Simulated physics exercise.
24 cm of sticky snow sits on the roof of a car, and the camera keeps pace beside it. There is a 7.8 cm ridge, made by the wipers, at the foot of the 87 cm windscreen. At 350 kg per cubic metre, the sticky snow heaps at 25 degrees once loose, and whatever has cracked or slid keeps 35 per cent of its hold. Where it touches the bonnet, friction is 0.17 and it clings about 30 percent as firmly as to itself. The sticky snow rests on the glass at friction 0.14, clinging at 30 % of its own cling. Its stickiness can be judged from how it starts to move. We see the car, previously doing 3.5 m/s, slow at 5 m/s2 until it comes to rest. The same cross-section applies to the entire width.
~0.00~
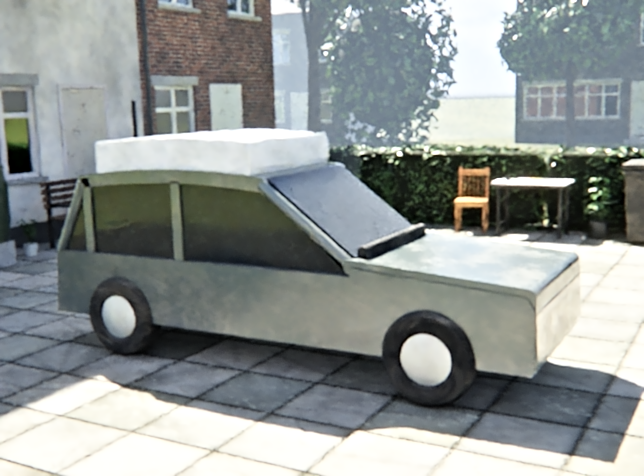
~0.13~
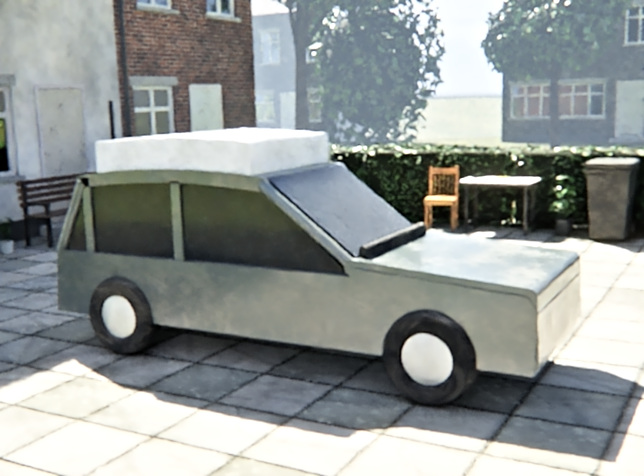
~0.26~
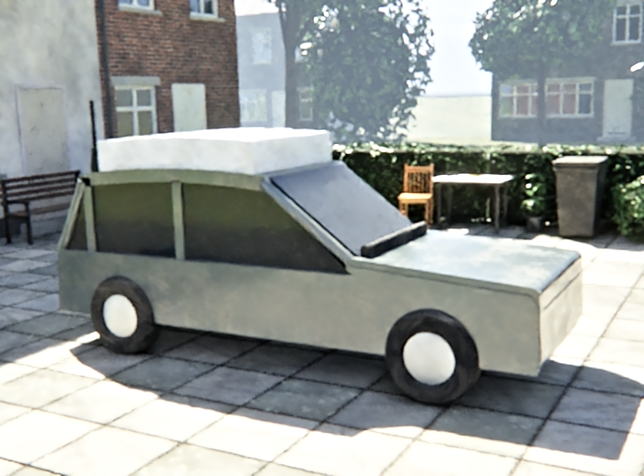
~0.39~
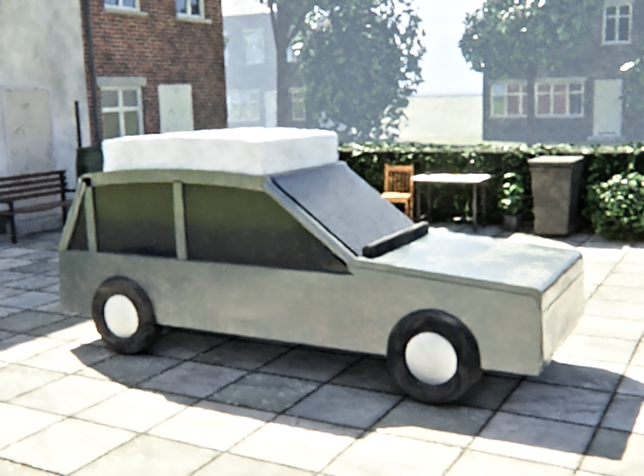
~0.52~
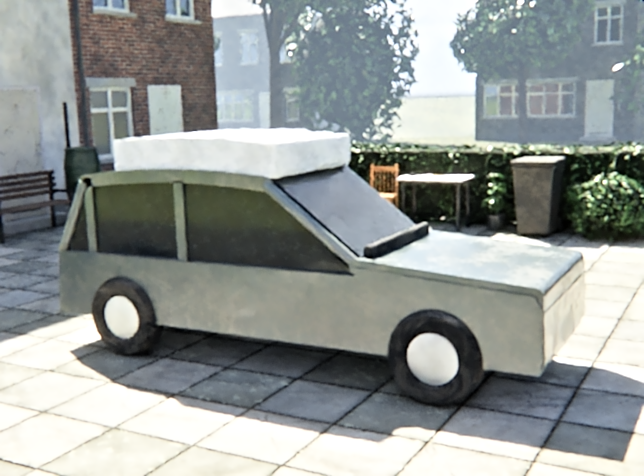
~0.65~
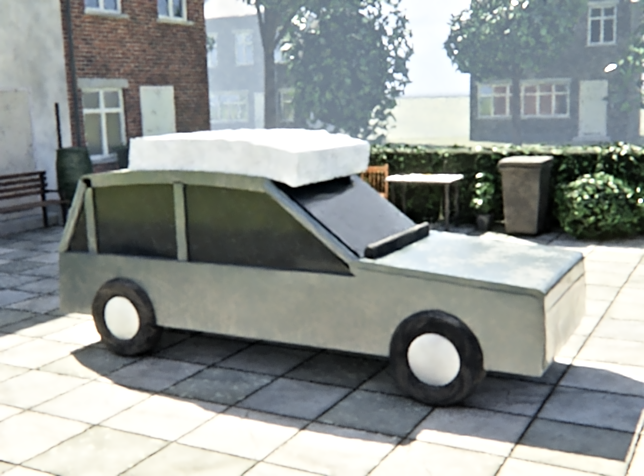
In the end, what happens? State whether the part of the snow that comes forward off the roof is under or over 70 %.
Over.
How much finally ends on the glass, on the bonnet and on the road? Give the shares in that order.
In the end some 12 percent lies on the glass, 45 percent on the bonnet, and 45 percent on the road.
After 0.99 s, 42 % of the snow is on the roof, 47 % on the glass, 11 % on the bonnet and none has gone off the nose.
After 1.39 s, none of the snow is on the roof, 47 % on the glass, 51 % on the bonnet and 1 % has gone off the nose.
After 1.80 s, none of the snow is on the roof, 17 % on the glass, 74 % on the bonnet and 8 % has gone off the nose.
After 2.20 s, none of the snow is on the roof, 12 % on the glass, 60 % on the bonnet and 28 % has gone off the nose.
After 3.10 s, none of the snow is on the roof, 12 % on the glass, 45 % on the bonnet and 44 % has gone off the nose.
